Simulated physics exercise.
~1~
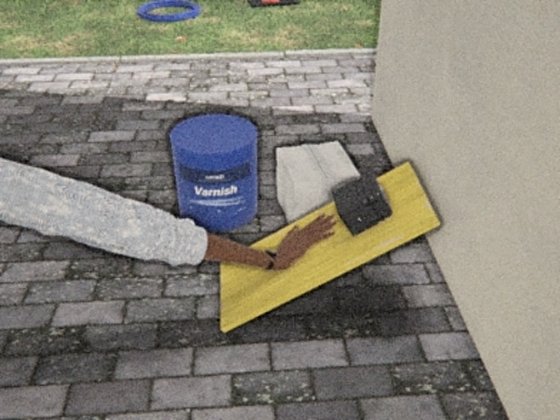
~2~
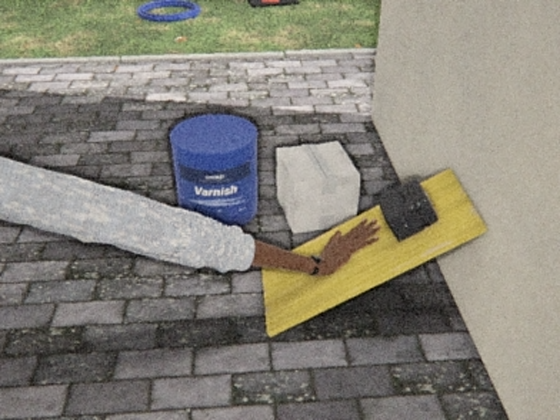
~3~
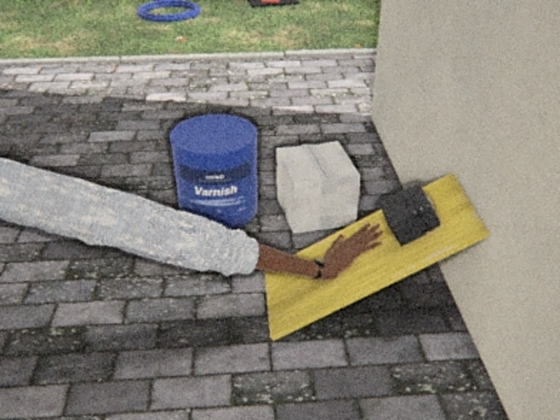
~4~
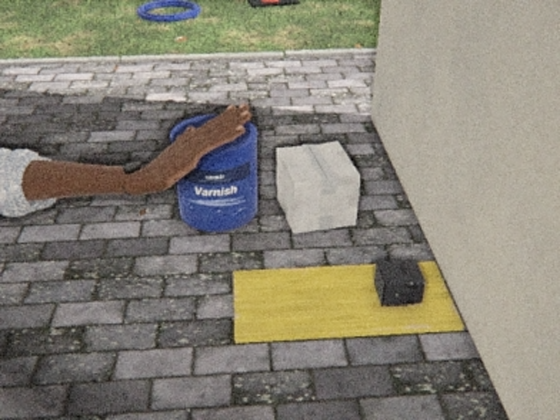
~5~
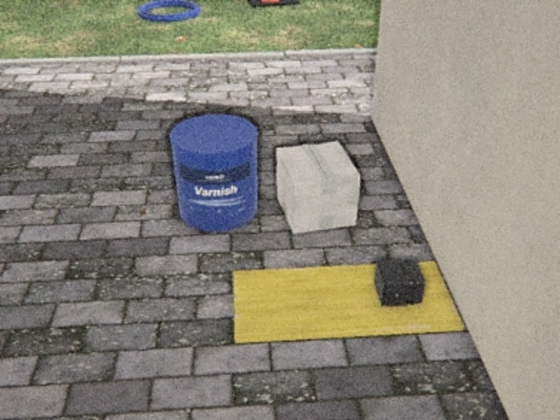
The clip opens on grey paving beside a pale wall, where a hand at the end of a grey-sleeved arm holds a slanted yellow board with a small dark block on it. A blue pail of varnish and a white box stand behind. The hand moves the board to the right and leans it against the wall, keeping it there briefly. Then the hand lets go and draws back to the left, and the board slips down onto the paving. Finally the arm is gone, and the board lies still with the dark block on it, the pail and box unmoved.
